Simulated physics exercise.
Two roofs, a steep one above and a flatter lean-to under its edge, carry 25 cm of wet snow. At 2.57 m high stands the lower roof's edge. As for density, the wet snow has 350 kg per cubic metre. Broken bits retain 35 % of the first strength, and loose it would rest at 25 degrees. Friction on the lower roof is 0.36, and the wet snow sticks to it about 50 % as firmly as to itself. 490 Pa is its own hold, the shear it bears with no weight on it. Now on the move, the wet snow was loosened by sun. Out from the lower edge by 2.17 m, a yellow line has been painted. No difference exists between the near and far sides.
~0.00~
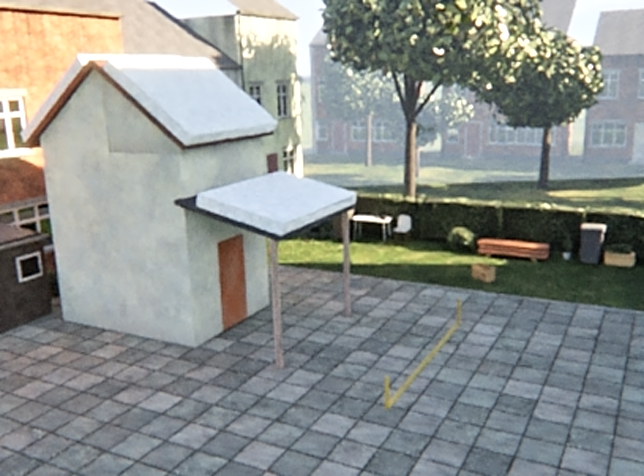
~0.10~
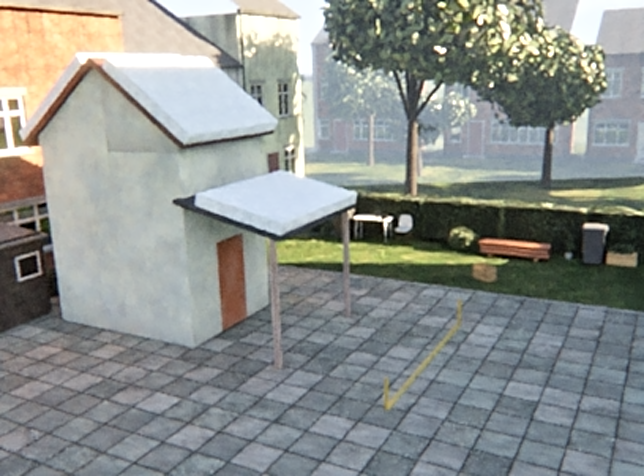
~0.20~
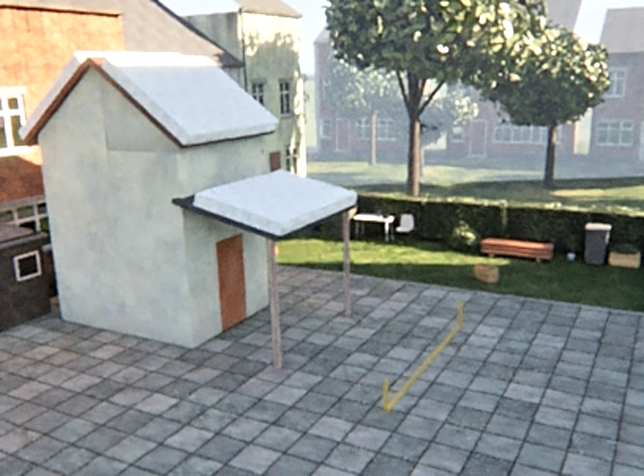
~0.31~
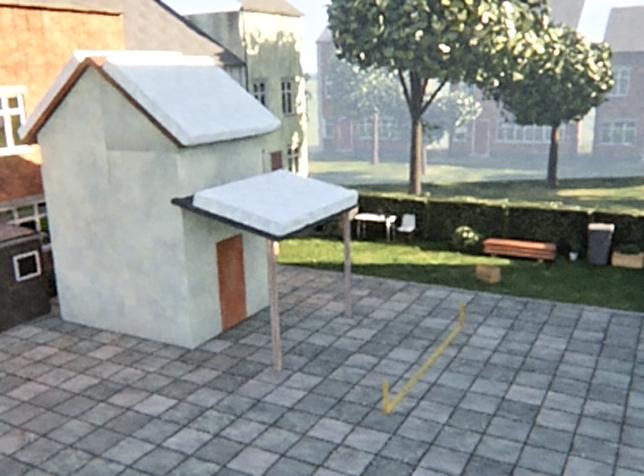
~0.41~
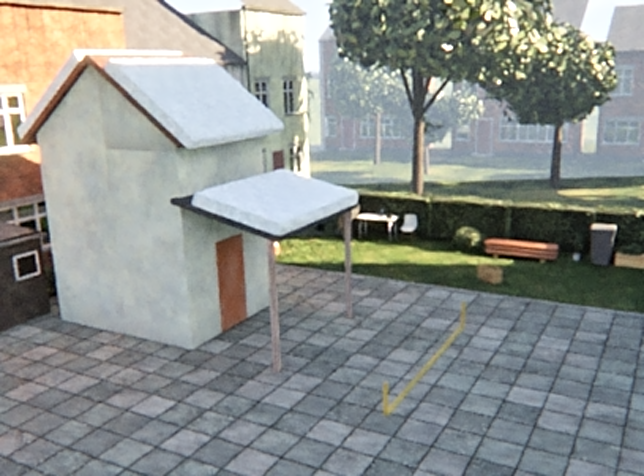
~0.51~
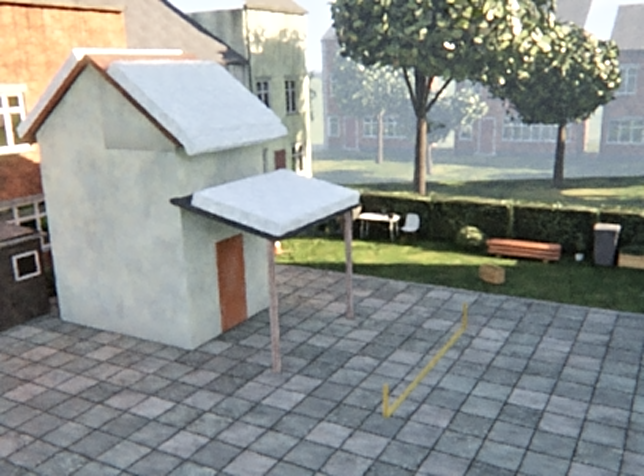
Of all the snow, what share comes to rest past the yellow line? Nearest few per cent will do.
I would say 2 percent of it lands past the line.
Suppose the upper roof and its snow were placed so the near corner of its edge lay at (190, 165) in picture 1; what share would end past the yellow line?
0 %, roughly.
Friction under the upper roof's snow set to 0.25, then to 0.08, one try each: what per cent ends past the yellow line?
Respectively 10 percent and 16 percent.
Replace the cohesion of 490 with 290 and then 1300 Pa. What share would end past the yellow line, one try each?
The answers, in order, are 12 % and 0 %.
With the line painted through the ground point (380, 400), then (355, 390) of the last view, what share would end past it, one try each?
First try 4 per cent, second try 10 per cent.
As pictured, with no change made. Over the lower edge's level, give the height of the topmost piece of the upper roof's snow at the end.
Roughly 0.8 m.
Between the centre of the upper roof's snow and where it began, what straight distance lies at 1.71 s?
Roughly 2.6 m.
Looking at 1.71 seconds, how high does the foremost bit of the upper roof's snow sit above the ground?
3.0 m, roughly.
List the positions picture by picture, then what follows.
In the first picture, front end of the wet snow at (186, 134).
In the second picture, front end of the wet snow at (185, 134), its middle shifted 1.1 cm.
In the third picture, front end of the wet snow at (185, 134), its middle shifted 4.3 cm, 2 % of it past the upper edge, in one piece.
In the fourth picture, front end of the wet snow at (187, 143), its middle shifted 9.7 cm, 4 % of it past the upper edge, in one piece.
In the fifth picture, front end of the wet snow at (189, 137), its middle shifted 18 cm, 8 % of it past the upper edge, in one piece.
In the sixth picture, front end of the wet snow at (193, 145), its middle shifted 28 cm, 12 % of it past the upper edge, cracking.
By 1.06 s, none is below the lower edge and 0 % is past the line.
By 1.71 s, none is below the lower edge and 0 % is past the line.
By 2.35 s, 25 % is below the lower edge and 0 % is past the line.
By 3.00 s, 39 % is below the lower edge and 2 % is past the line.
By 4.70 s, at the end, 41 % is below the lower edge and 2 % is past the line.
